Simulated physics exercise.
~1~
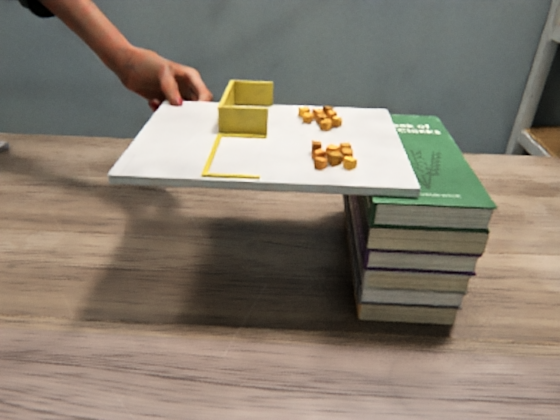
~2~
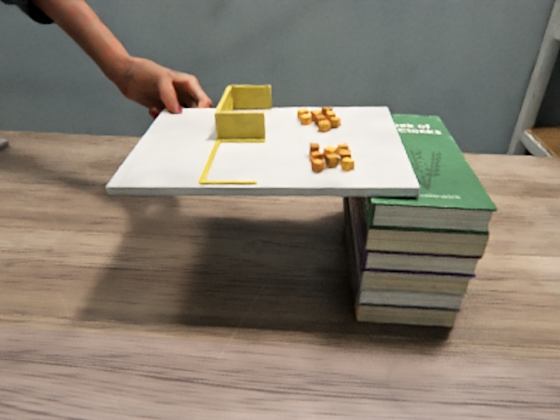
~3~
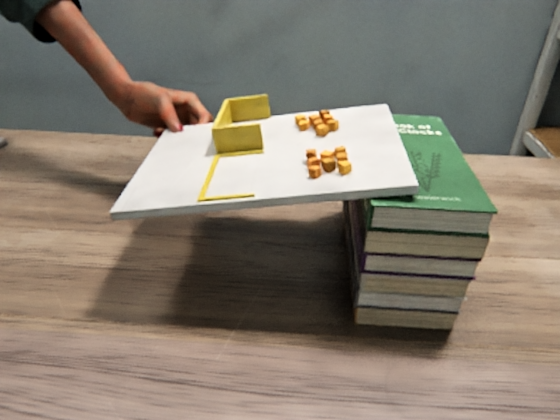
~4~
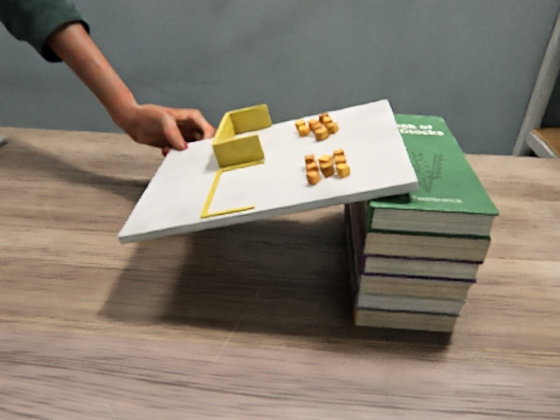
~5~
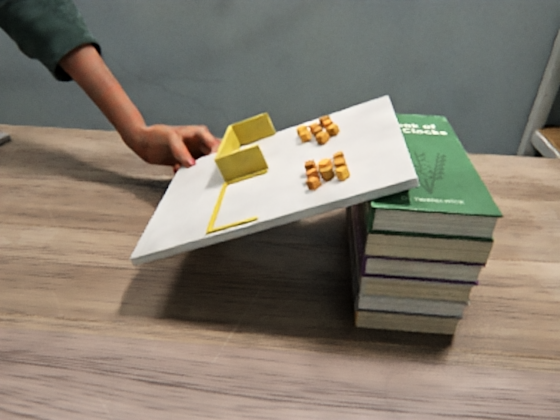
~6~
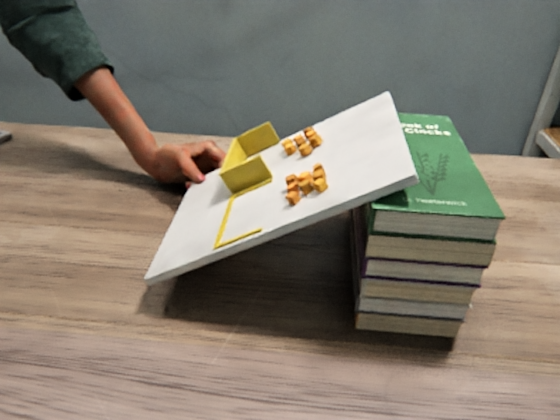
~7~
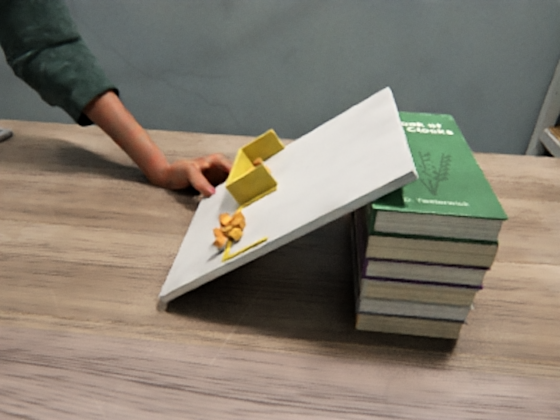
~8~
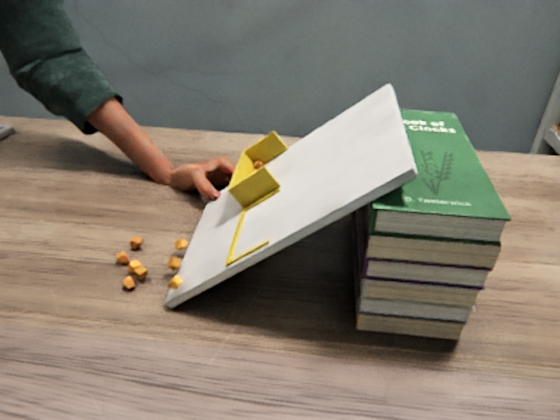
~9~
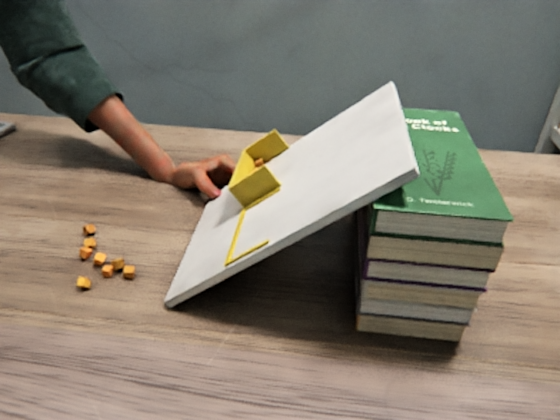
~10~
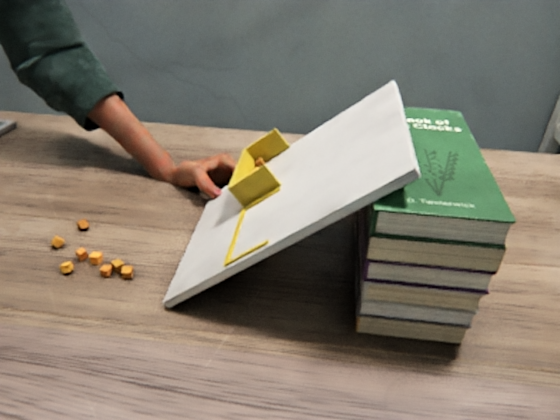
A white board leaning on stacked books is lowered at its left end by a hand until it reaches the table; two groups of small orange pieces slide down, the nearer passing its low yellow strip and scattering on the table, the farther stopping behind its taller yellow barrier.
